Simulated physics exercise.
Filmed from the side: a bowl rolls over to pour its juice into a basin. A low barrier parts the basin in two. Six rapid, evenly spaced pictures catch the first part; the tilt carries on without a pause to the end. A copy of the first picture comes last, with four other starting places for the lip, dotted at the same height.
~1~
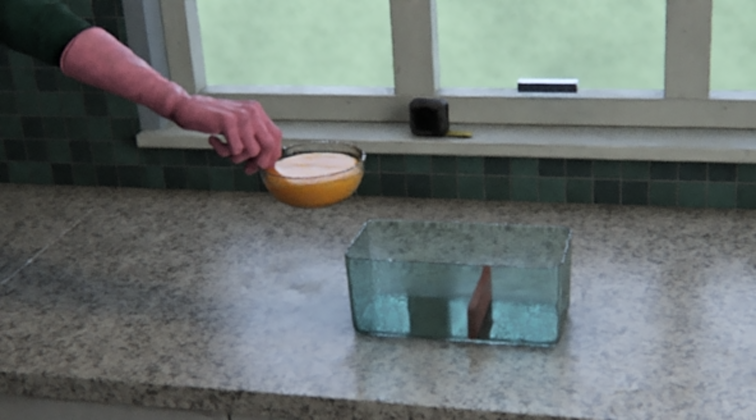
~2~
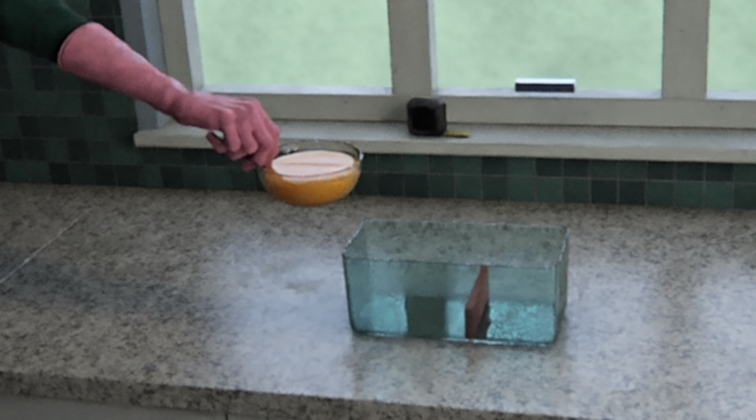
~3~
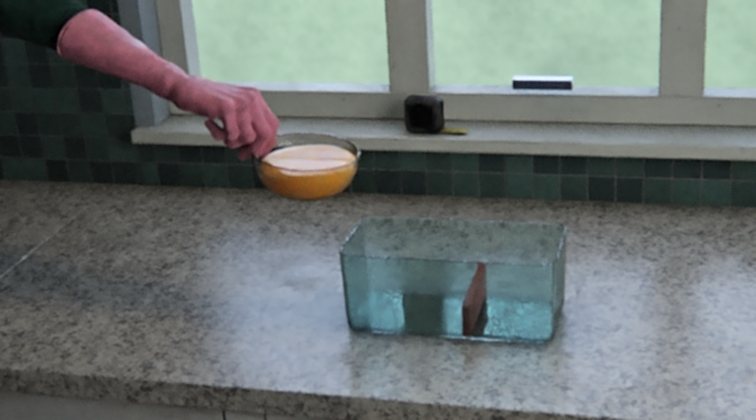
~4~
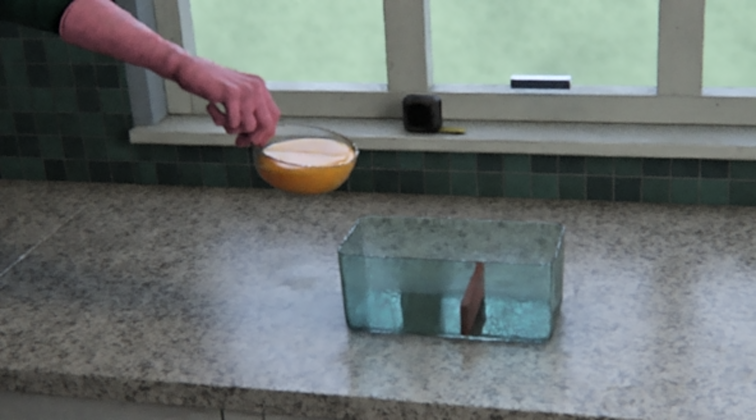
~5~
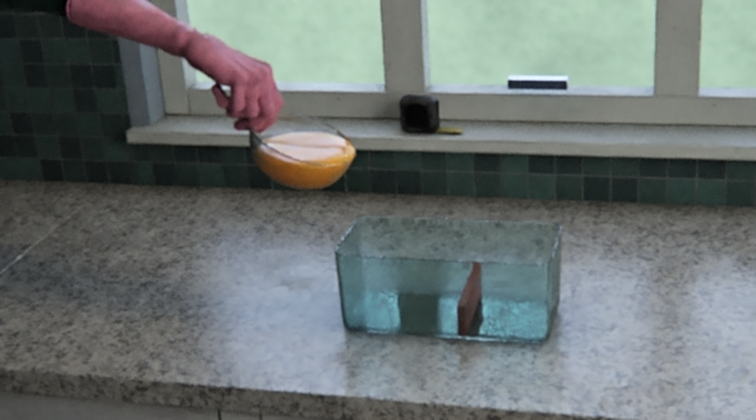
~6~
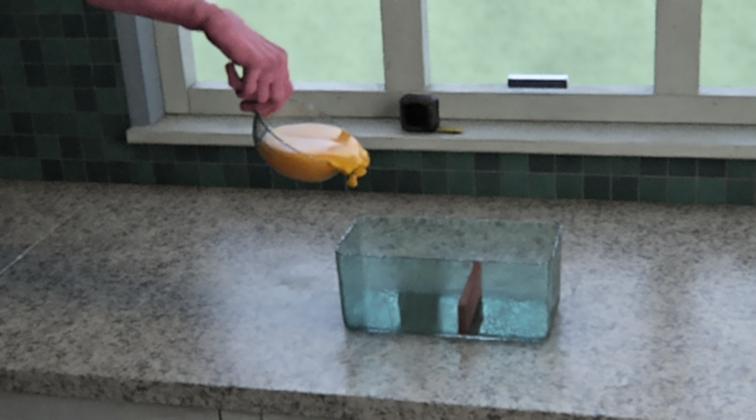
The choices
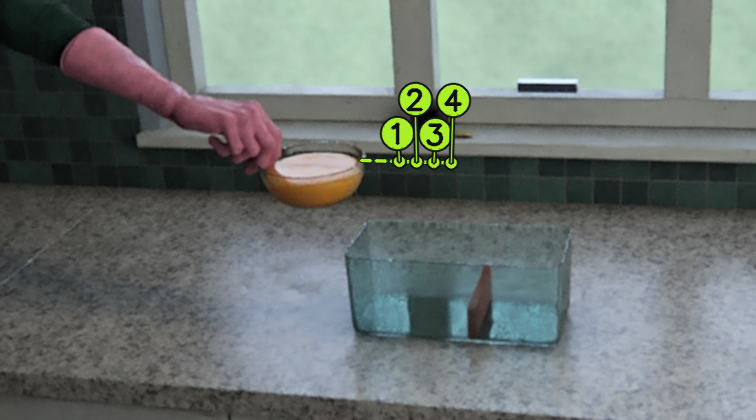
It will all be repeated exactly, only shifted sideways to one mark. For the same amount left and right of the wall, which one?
1.
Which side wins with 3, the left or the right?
The right one.
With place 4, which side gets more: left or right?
The right side.
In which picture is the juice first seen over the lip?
In picture 5.
In lime, 1 at (399, 161); 2 at (416, 161); 3 at (433, 162); 4 at (451, 162).
With 1, about 51 % ends left of the wall and 48 % right of it.
With 2, about 20 % ends left of the wall and 79 % right of it.
With 3, about 8 % ends left of the wall and 91 % right of it.
With 4, about 6 % ends left of the wall and 92 % right of it.
